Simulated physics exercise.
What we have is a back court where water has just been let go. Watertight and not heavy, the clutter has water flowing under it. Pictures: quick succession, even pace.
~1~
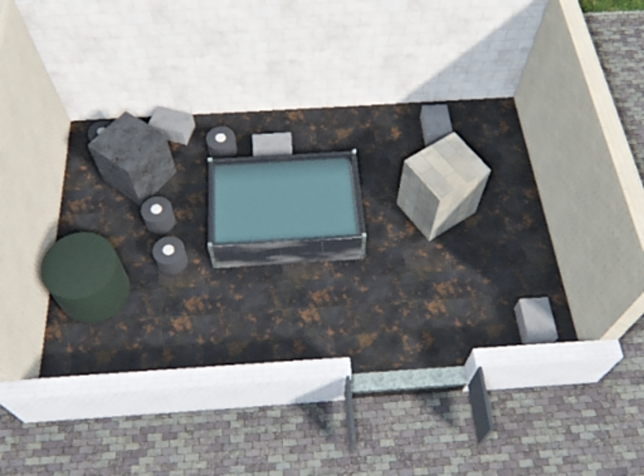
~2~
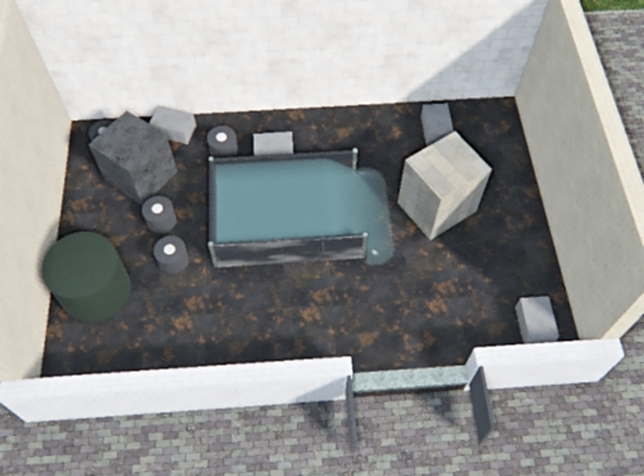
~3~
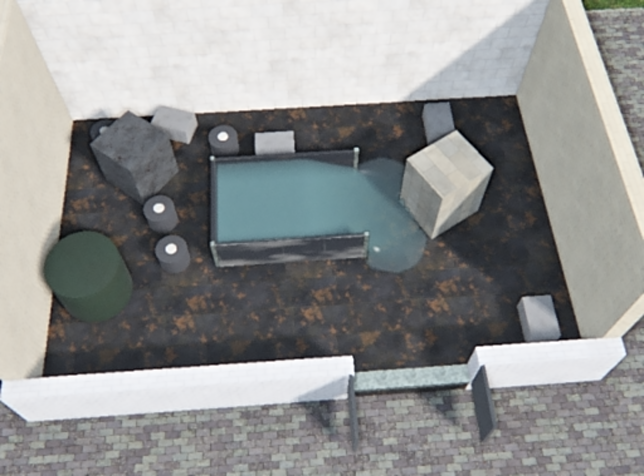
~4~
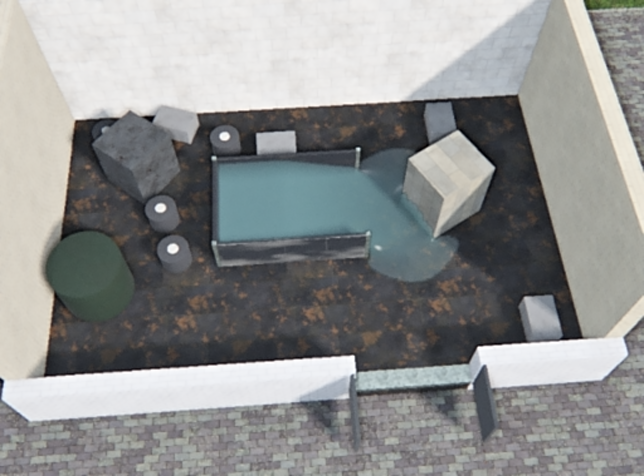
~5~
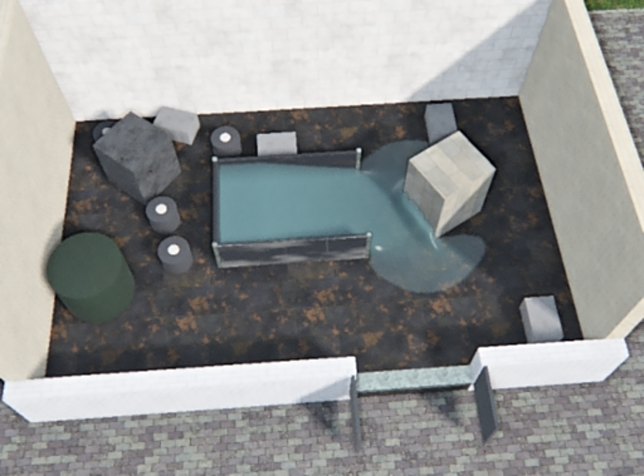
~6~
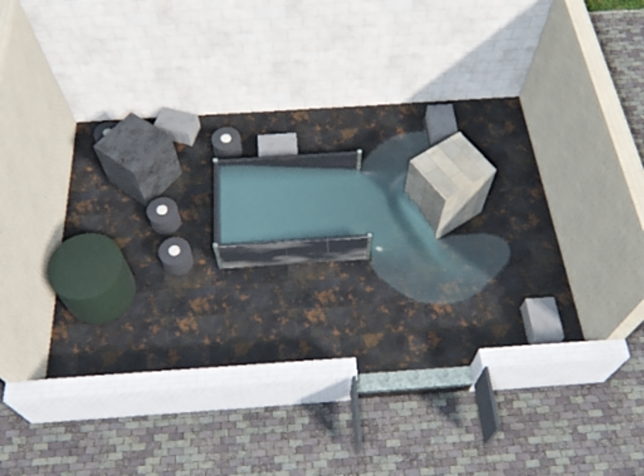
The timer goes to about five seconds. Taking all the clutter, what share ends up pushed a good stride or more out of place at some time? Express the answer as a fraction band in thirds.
Fraction band: Less than 1/3.
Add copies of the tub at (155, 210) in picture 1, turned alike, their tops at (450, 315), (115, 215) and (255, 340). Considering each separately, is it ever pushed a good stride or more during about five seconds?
One after the other: Moved that far, under that, never so far.
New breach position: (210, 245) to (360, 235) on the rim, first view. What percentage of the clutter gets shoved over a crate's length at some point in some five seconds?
My figure is about 40 %.
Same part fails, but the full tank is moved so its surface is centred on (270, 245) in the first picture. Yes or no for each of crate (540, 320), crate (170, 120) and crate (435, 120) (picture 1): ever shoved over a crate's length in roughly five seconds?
Lab note - in sequence: Displaced that much; less than that; displaced that much.
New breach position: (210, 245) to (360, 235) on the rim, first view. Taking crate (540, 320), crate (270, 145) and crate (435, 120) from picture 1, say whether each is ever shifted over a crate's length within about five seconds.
Results in order: Cleared that distance / stayed short / stayed short.
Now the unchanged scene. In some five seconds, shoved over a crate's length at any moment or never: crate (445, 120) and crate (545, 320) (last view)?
Went a long way, then went a long way.
A moment on, 0 of 8 are well off their spots; 0 afloat.
Next, 1 of 8 are well off their spots; 2 afloat.
Later, 2 of 8 are well off their spots; 2 afloat.
In the end, 2 of 8 are well off their spots, and 2 have been at some point; 2 afloat.
